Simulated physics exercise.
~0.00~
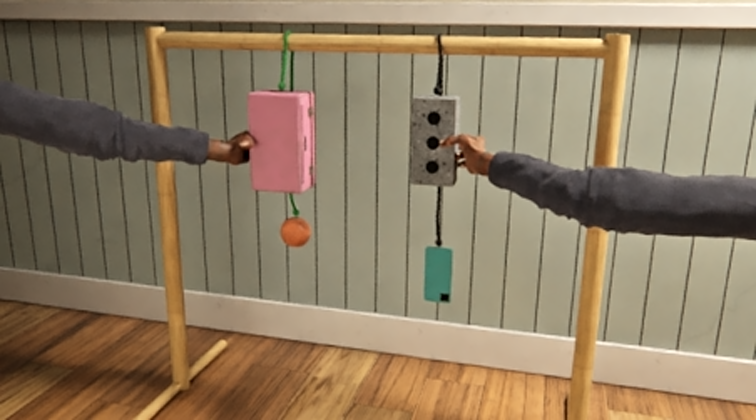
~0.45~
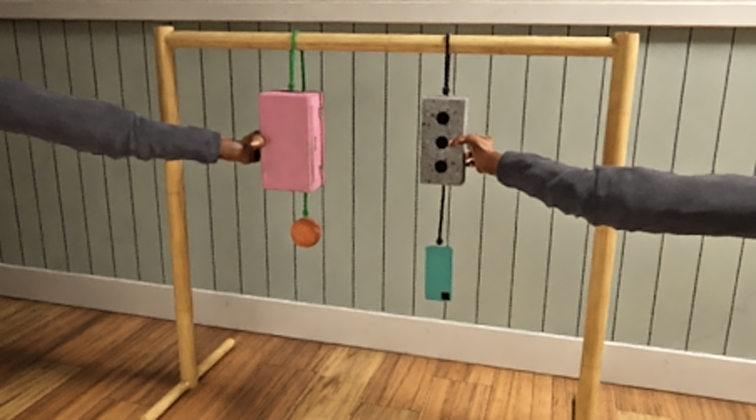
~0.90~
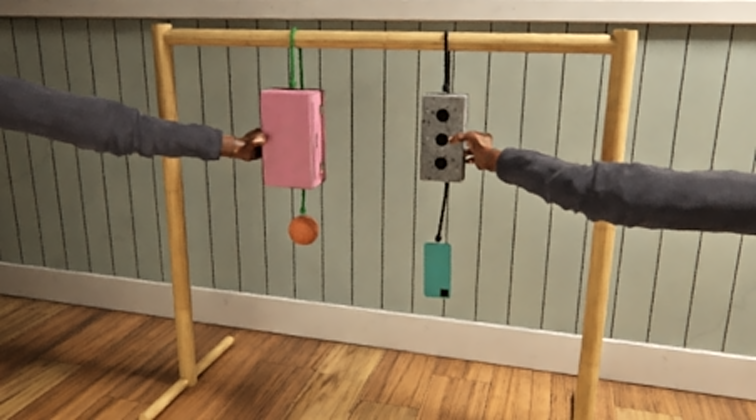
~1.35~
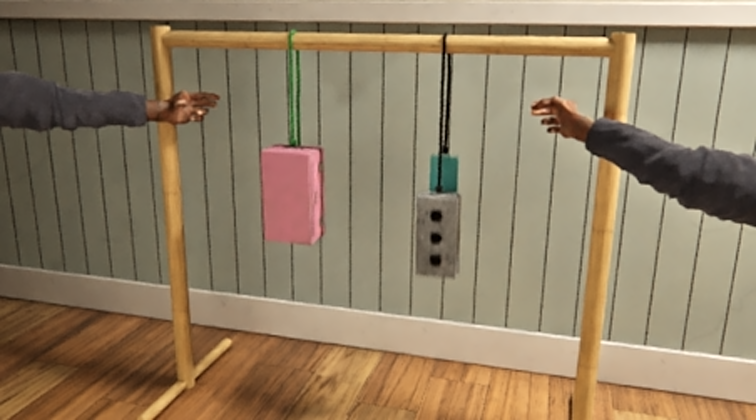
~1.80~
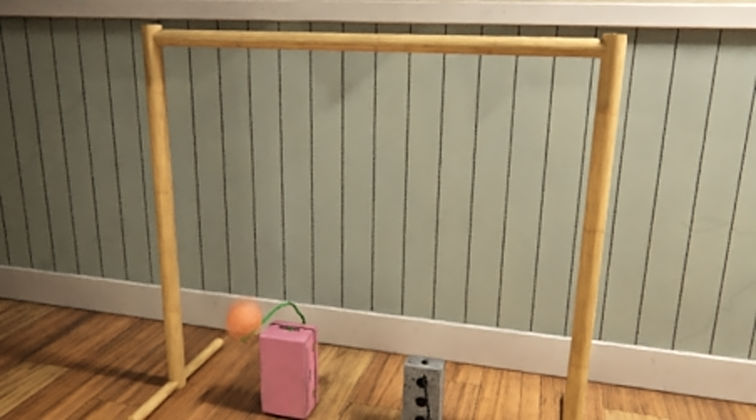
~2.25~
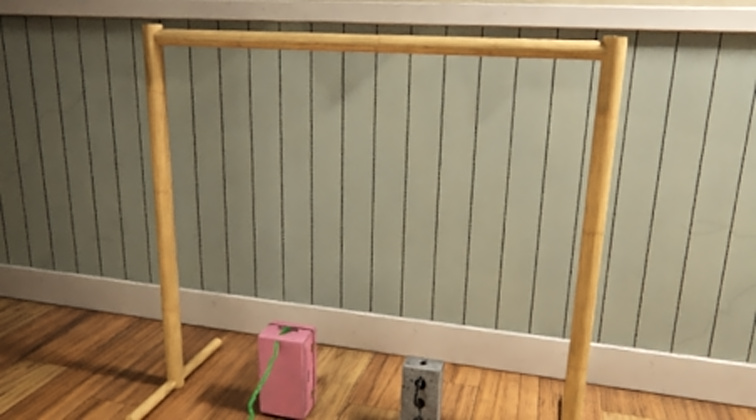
A pink case and a speckled grey block with three dark holes hang side by side from a wooden rail, seen from the front by a slightly swaying camera in a room with pale green panelling and a wooden floor. An orange ball dangles below the case on a green cord, and a teal phone-like rectangle hangs below the block on a black one. Two dark-sleeved hands steady them, then let go and draw back. Both drop, the teal piece rising behind the block. The case and block end upright on the floor beneath the bare rail.
